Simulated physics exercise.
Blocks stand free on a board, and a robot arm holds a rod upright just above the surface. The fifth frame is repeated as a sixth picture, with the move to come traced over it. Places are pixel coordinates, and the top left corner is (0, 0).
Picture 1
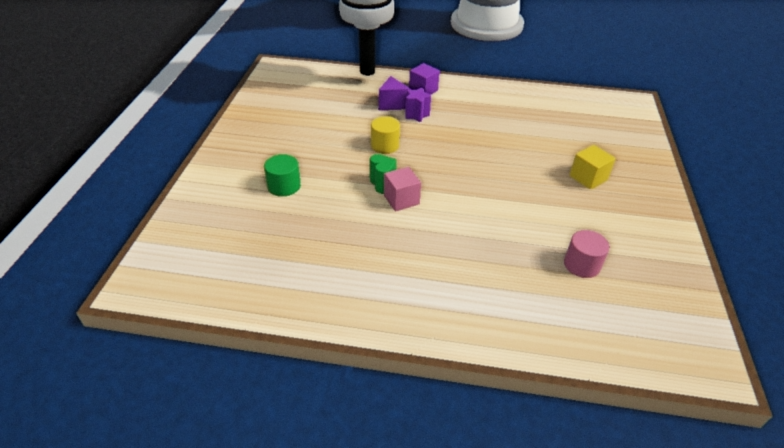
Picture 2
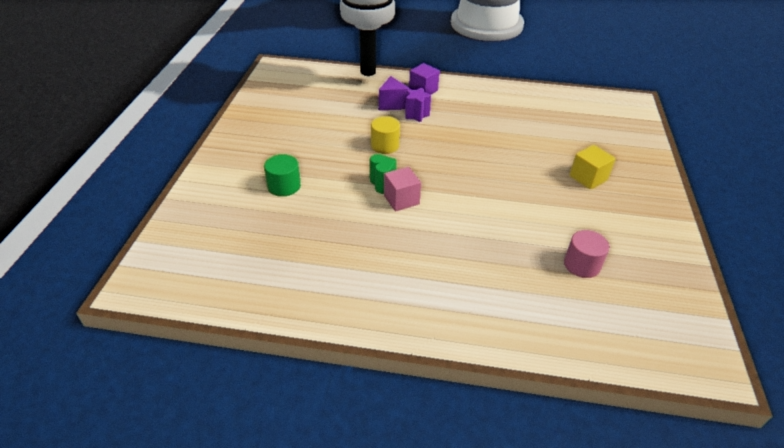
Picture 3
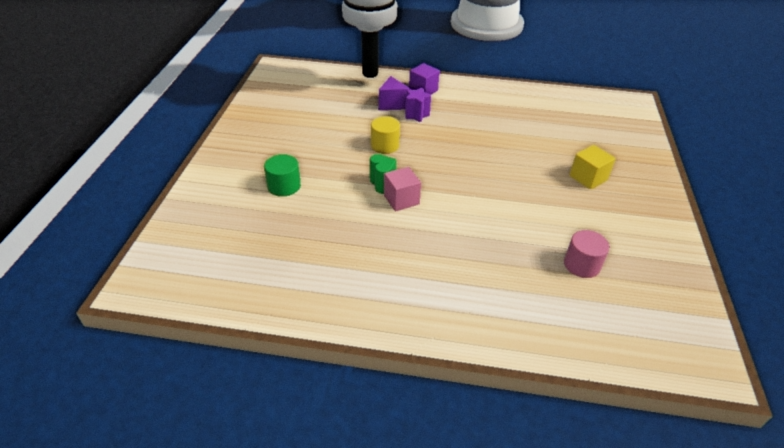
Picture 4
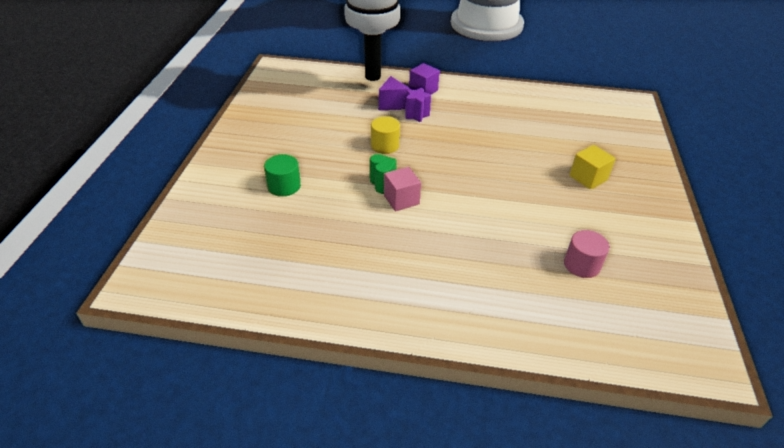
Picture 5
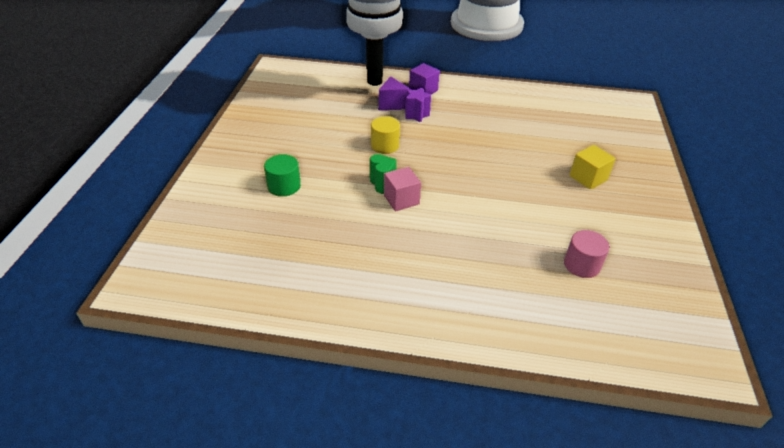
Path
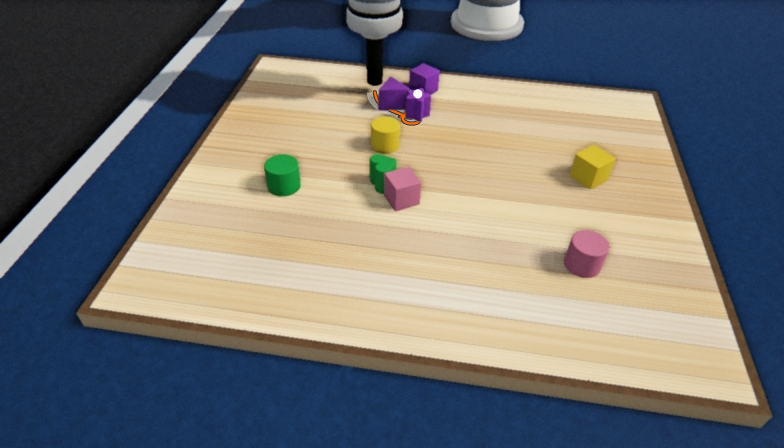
At the start, a robot arm holds a dark rod upright near the far edge of a wooden board, beside a cluster of purple blocks, with yellow, green and pink blocks spread around. The rod then drifts very slightly toward the viewer and to the right, while all the blocks stay still.
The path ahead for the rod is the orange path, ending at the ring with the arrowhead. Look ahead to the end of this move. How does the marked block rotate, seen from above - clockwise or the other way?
The twist is clockwise.
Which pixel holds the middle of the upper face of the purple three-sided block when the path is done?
My prediction: (424, 90).
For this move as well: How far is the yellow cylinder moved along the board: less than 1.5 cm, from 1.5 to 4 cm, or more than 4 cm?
My estimate: Under 1.5 cm.
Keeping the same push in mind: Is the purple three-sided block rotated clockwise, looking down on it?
No - that is not the case.
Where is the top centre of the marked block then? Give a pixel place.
Around (442, 99).
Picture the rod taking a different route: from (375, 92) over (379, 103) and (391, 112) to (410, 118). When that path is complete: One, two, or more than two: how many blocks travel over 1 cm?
Answer: Two blocks.
Drawn move, from (375, 92) by way of (379, 103) and (394, 111) to (411, 119); the dot is on the purple star block.
The first path, step by step. Halfway along, rod (386, 98); purple three-sided block (405, 88), turned 30° anticlockwise; purple star block (425, 97), turned 15° clockwise.
At the end, rod (412, 109); yellow cylinder still; purple three-sided block (424, 90), turned 55° anticlockwise; purple star block (442, 99), turned 40° clockwise; purple square block still.
